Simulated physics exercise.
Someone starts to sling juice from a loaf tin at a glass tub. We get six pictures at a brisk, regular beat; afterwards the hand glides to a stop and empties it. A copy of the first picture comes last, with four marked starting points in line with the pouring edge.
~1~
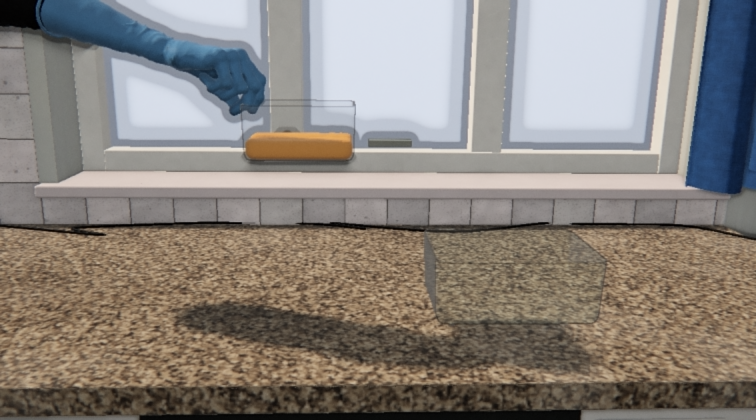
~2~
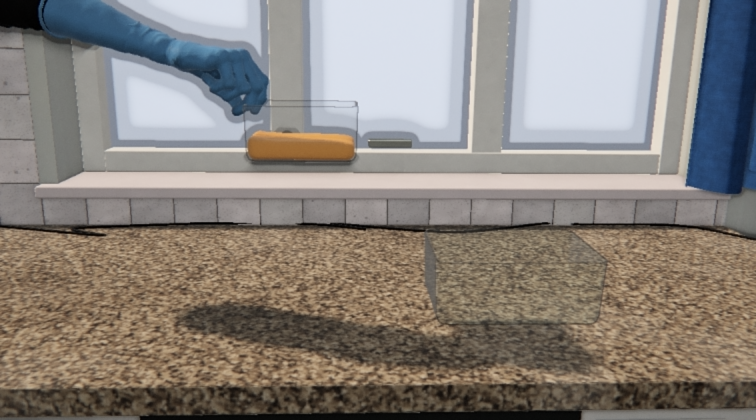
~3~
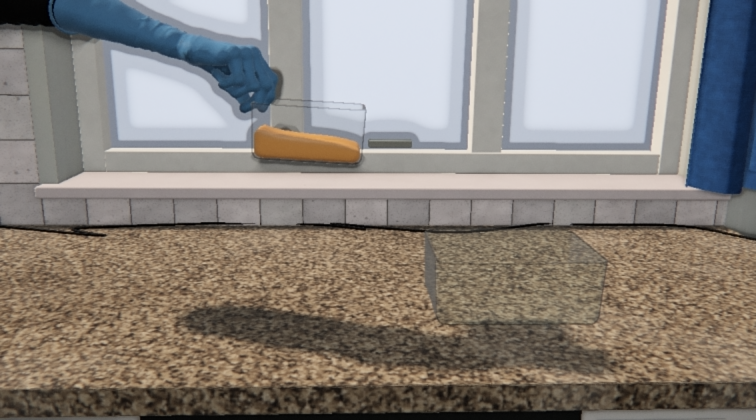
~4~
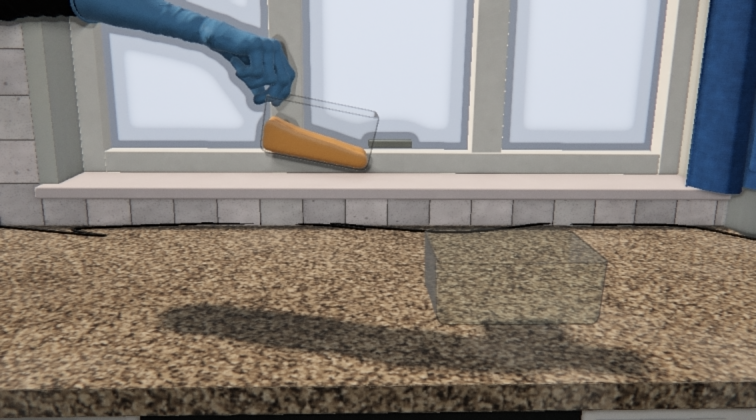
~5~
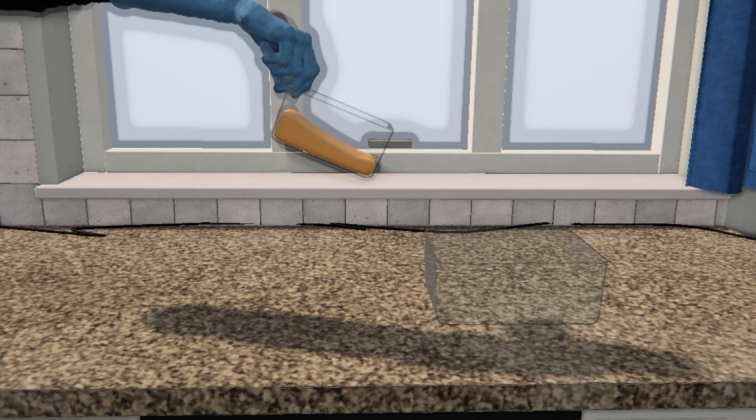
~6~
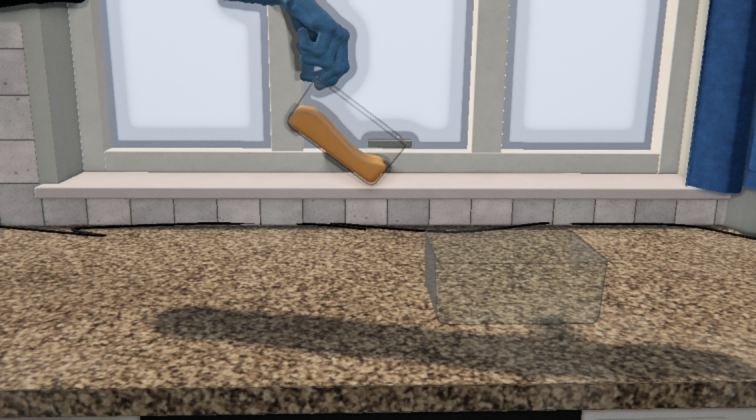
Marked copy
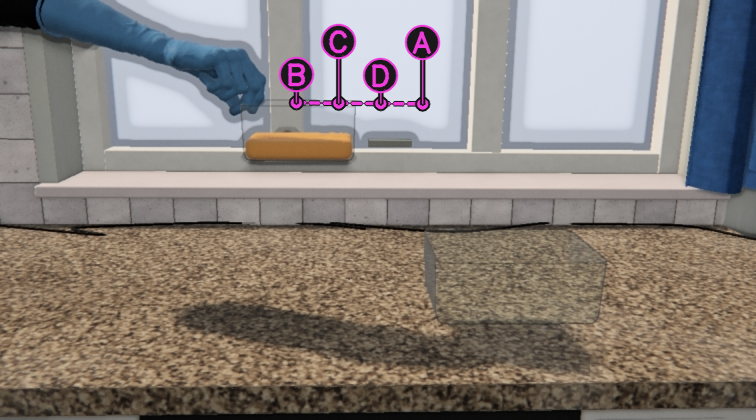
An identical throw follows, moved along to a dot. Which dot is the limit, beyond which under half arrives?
Choose B.
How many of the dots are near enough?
All of them.
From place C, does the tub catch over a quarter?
Yes, it does.
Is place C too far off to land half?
No.
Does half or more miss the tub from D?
No, not at all.
On the marked copy, A at (422, 104); B at (296, 102); C at (338, 103); D at (380, 103).
With A, about 77 % lands in the tub, 2 % falls short and 21 % goes beside or beyond.
With B, about 64 % lands in the tub, 27 % falls short and 9 % goes beside or beyond.
With C, about 74 % lands in the tub, 17 % falls short and 9 % goes beside or beyond.
With D, about 96 % lands in the tub, 3 % falls short.
